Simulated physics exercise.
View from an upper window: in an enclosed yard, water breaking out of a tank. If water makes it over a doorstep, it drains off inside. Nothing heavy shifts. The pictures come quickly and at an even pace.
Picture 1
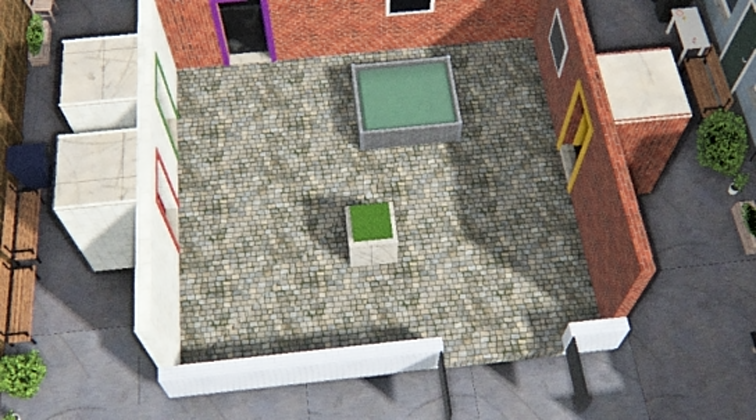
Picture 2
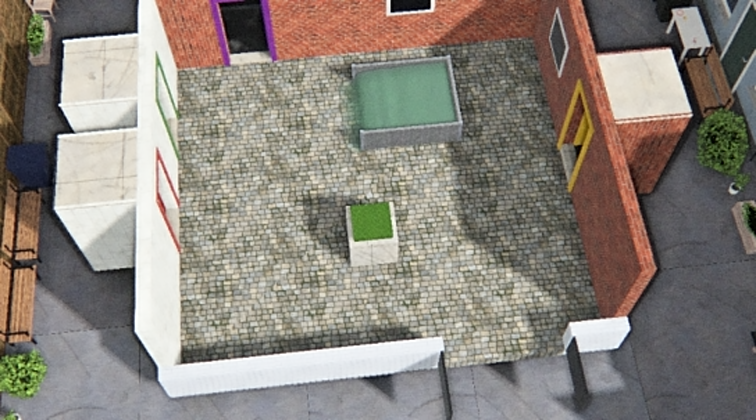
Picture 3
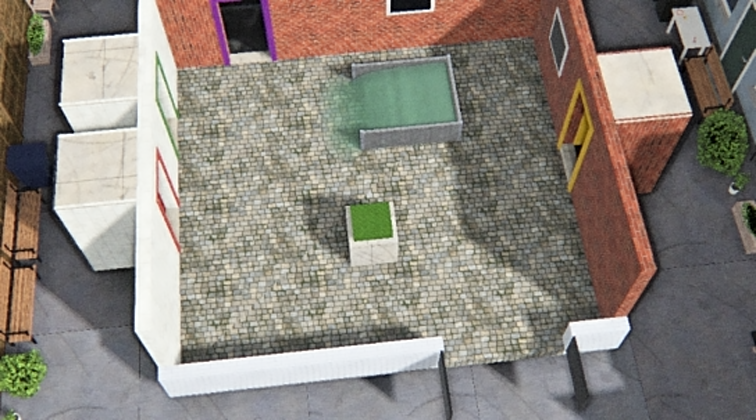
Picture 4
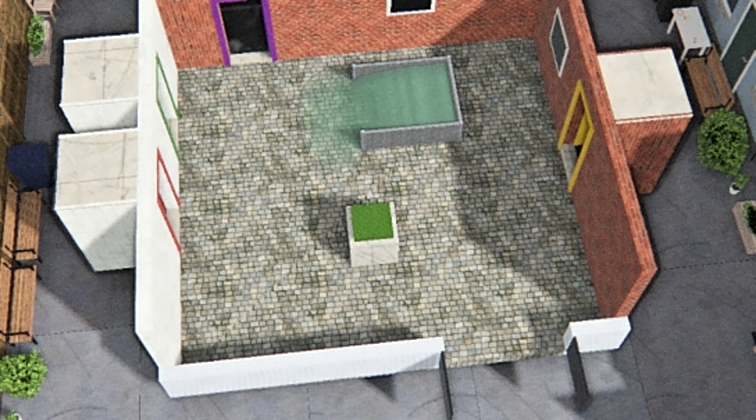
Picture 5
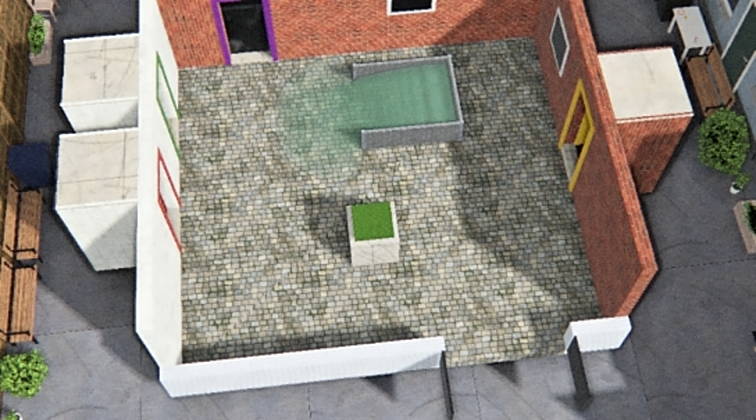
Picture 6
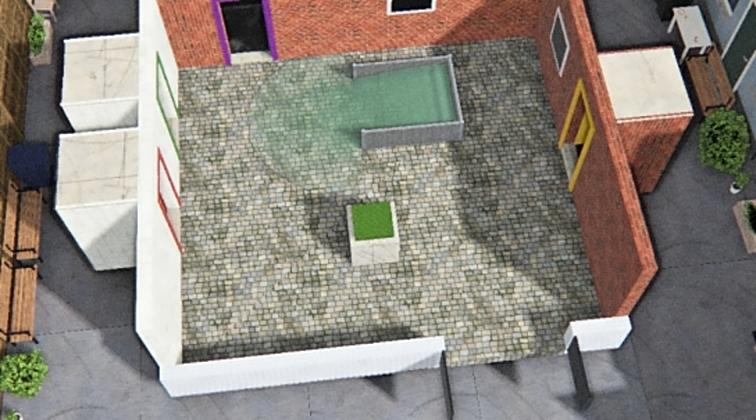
A paved yard enclosed by red brick and white walls is seen from a high window, with a purple-framed doorway at the back and a yellow-framed opening on the right. A grey tank of green water stands near the back wall, behind a pale block topped with green. Water breaks out of the tank's left side and spreads leftward in a widening, thinning sheet over the cobbles, while the view stays still.
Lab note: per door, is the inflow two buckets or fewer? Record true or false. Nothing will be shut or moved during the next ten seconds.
Red door false; purple door false; green door false; yellow door true.
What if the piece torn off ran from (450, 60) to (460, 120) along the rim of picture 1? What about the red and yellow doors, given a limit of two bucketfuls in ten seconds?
In that case the red door undershoots, while the yellow door undershoots.
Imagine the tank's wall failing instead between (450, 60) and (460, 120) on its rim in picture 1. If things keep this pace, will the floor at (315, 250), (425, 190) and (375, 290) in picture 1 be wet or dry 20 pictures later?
Untouched, untouched, untouched.
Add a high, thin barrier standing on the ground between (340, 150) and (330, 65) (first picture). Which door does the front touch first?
Look to the purple one.
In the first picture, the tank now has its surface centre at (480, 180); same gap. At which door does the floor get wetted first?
Observation: The red door.
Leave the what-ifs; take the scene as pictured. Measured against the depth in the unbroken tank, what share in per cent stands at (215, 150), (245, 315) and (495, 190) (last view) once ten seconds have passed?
At the three places, in the order asked: Around 6, 10 and 0 per cent.
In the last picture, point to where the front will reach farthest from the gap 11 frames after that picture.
Close to (181, 237).
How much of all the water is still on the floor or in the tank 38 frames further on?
Roughly 84 out of every hundred parts.
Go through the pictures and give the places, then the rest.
Still water in the open tank at (406, 96), in the first frame.
The front is at (351, 81), out from the gap at (360, 111), in the second frame.
Water pours out at (360, 111) and has run to (332, 80), in the third frame.
Water pours out at (360, 112) and has run to (318, 78), in the fourth frame.
The front is at (281, 99), out from the gap at (361, 112), in the fifth frame.
Water pours out at (361, 111) and has run to (253, 108), in the sixth frame.
A moment on, water covers 25 % of the floor; the red door not reached, the purple door wet at the sill, nothing in, the green door wet at the sill, nothing in, the yellow door not reached.
Next, water covers 30 % of the floor; the red door wet at the sill, nothing in, the purple door under two buckets in, the green door over two buckets in, the yellow door not reached.
Then, water covers 35 % of the floor; the red door over two buckets in, the purple door over two buckets in, the green door far over two buckets in, the yellow door not reached.
Later, water covers 45 % of the floor; the red door over two buckets in, the purple door over two buckets in, the green door far over two buckets in, the yellow door not reached.
In the end, water covers 70 % of the floor; the red door over two buckets in, the purple door far over two buckets in, the green door far over two buckets in, the yellow door not reached.
